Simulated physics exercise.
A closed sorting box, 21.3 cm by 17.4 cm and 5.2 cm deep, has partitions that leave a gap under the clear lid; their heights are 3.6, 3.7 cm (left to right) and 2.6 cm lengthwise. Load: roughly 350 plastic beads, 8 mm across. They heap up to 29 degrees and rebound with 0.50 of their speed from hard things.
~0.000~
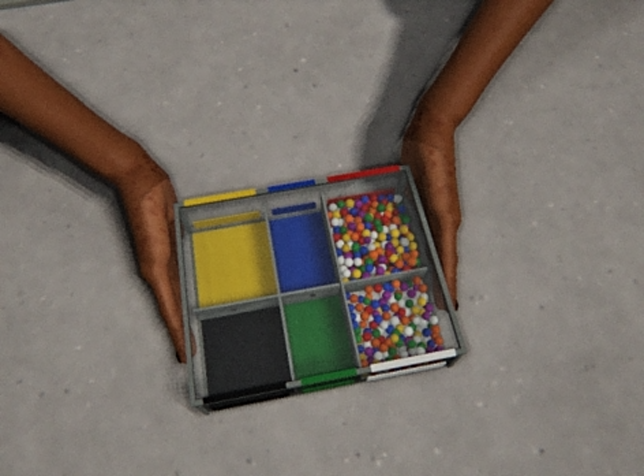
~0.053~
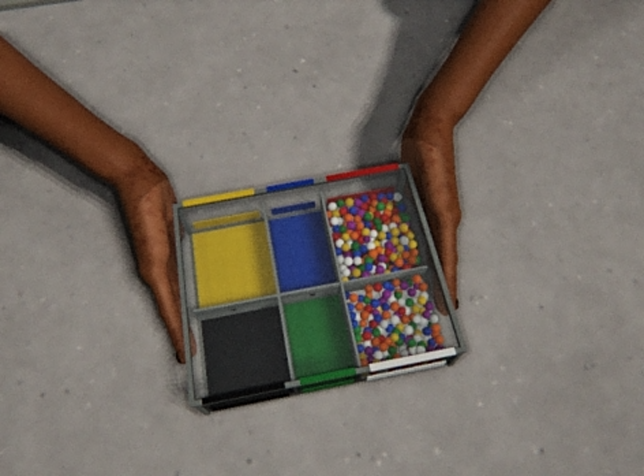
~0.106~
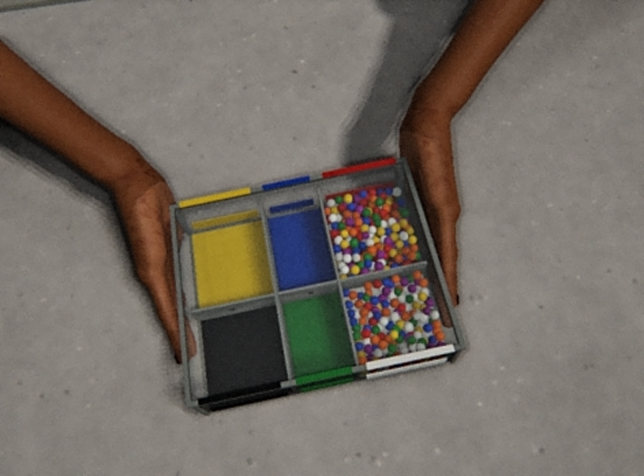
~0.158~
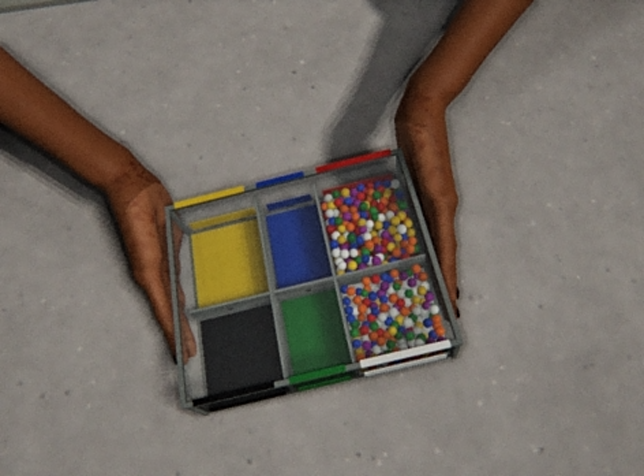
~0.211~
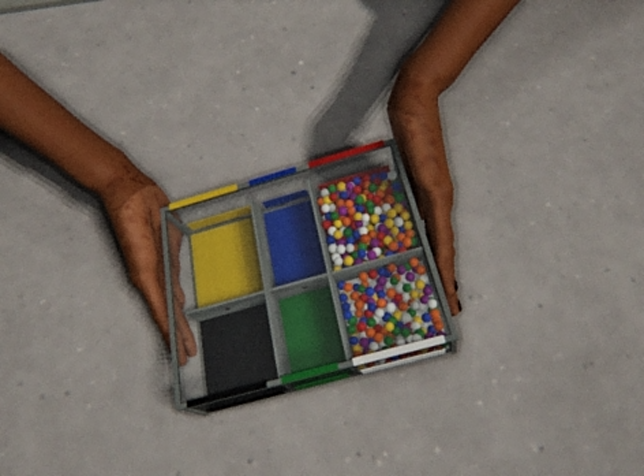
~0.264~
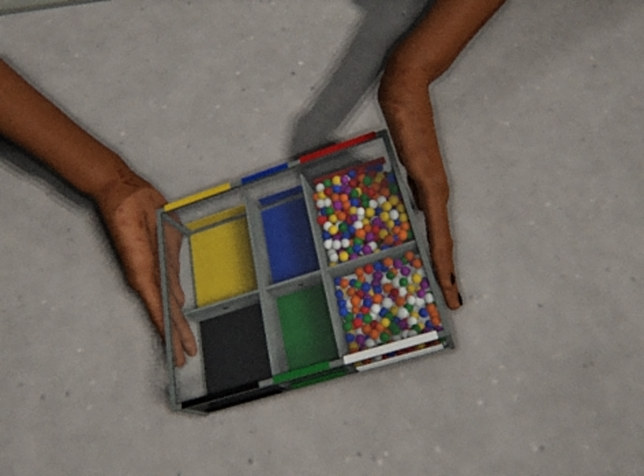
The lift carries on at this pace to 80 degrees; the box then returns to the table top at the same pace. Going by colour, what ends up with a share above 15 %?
Red: Over, blue: Under, green: Under, yellow: Under, white: Over, black: Under.
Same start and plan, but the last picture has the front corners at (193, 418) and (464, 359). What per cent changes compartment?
In that case some 40 per cent.
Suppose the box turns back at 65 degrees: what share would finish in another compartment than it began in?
Some 10 per cent.
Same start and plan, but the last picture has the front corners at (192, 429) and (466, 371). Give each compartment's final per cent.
Red 20, blue 0, green 10, yellow 0, white 65, black 0.
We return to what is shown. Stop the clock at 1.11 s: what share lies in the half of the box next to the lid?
Some 30 per cent.
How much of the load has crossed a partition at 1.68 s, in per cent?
About 25 per cent.
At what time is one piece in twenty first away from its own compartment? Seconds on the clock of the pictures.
Near 1.05 s.
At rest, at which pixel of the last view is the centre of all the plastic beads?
Around (349, 270).
After 1.11 s, tilt 80 degrees; red 55 %, blue 5 %, white 40 %.
After 1.68 s, tilt 34 degrees; red 45 %, blue 10 %, green 5 %, yellow 5 %, white 30 %.
After 2.30 s, tilt 0 degrees; red 45 %, blue 10 %, green 5 %, yellow 5 %, white 30 %.
By 2.8 s all is still; red 45 %, blue 10 %, green 5 %, yellow 5 %, white 30 %, black 0 %.
